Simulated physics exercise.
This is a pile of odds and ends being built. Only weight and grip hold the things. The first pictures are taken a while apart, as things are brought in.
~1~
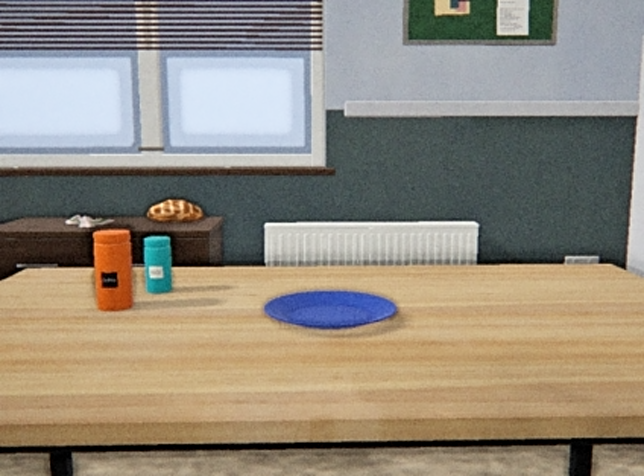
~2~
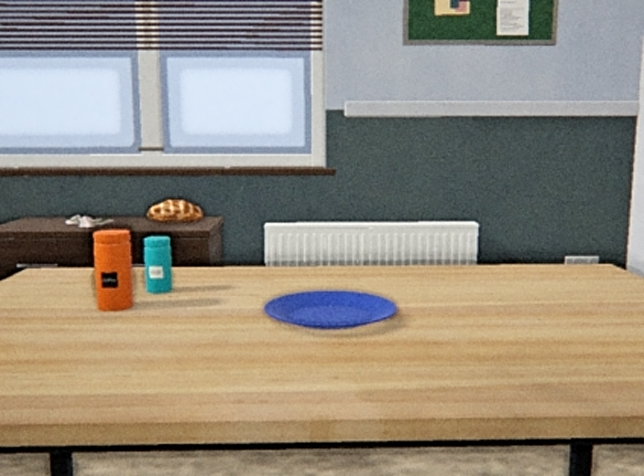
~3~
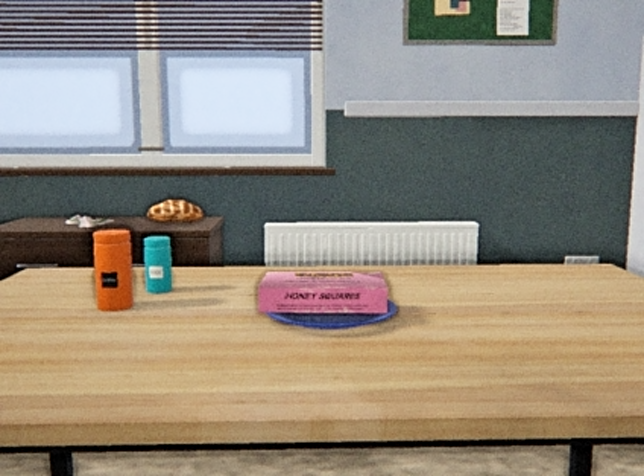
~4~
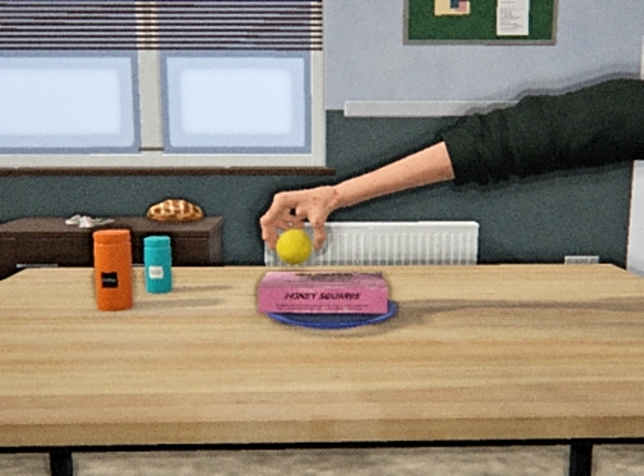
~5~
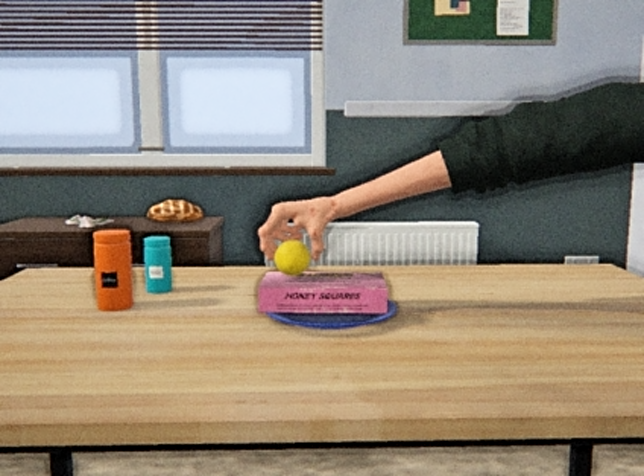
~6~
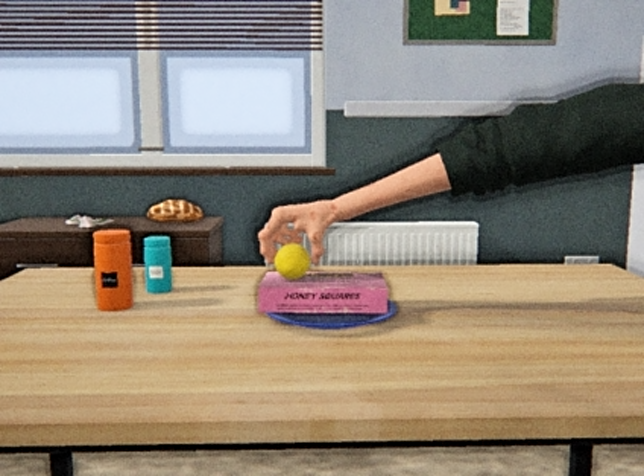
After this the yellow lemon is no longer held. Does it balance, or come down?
The pile keeps its balance.
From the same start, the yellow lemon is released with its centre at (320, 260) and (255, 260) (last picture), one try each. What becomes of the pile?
In the first case it holds; in the second case it comes apart.
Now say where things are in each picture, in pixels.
The last thing is not in view yet; blue plate (330, 312), in the first picture.
The last thing is not in view yet; orange jar (114, 270), in the second picture.
The last thing is not in view yet, in the third picture.
Still above its spot; yellow lemon (295, 247); orange jar (114, 270), in the fourth picture.
Still above its spot; yellow lemon (293, 258), in the fifth picture.
In place under the hand; yellow lemon (293, 261); orange jar (114, 270), in the sixth picture.
Then, 0.10 s on from there, no change.
Then, 0.40 s on from there, yellow lemon resting near (293, 262).
In the end, all 5 unmoved. At the end, from the last picture's camera, yellow lemon near (293, 262). The pile stays up.
